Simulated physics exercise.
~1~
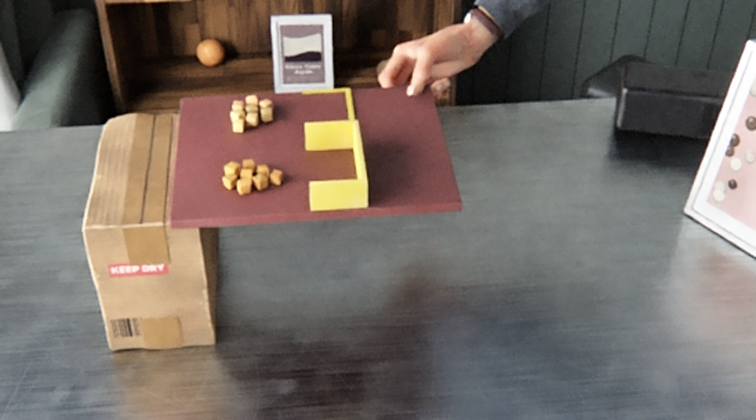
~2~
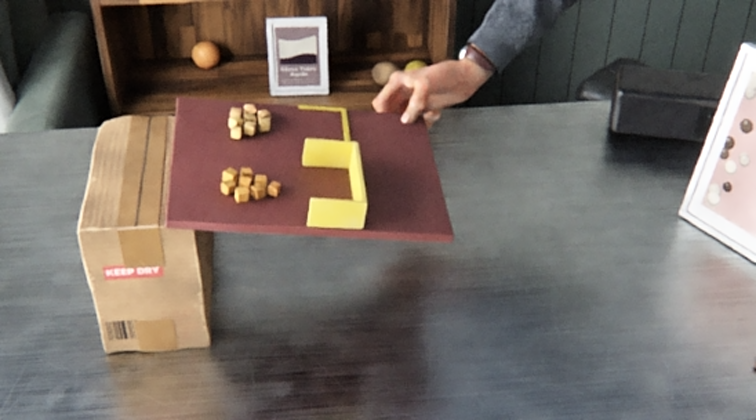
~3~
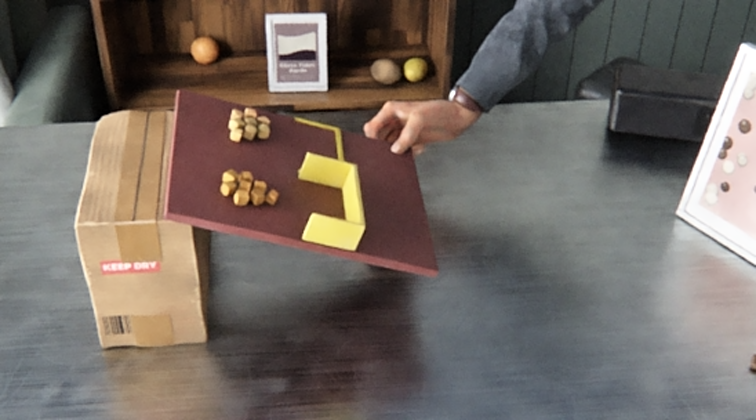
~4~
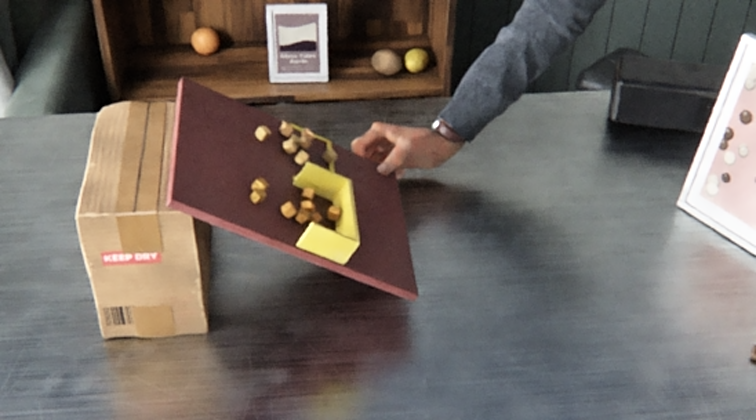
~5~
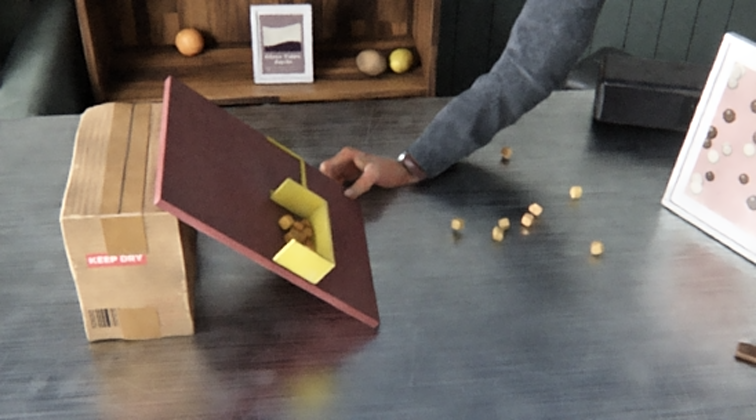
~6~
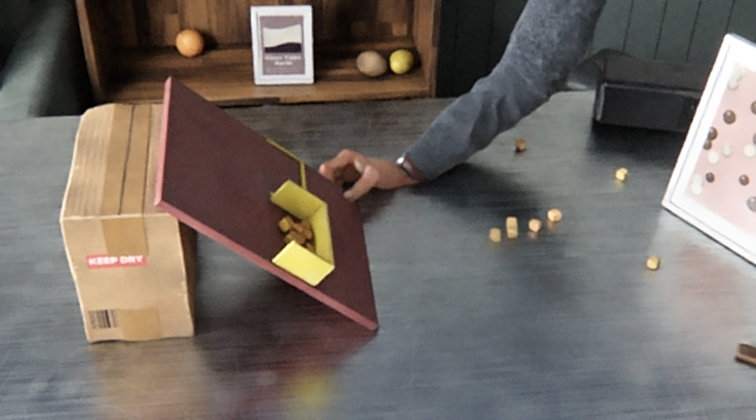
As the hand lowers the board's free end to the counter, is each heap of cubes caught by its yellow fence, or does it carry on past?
The nearer heap slides down and piles up behind its yellow fence. The farther heap goes over its fence and scatters across the counter to the right.
A board lowered by hand tilts until nearer cubes pile behind their fence and farther ones escape.
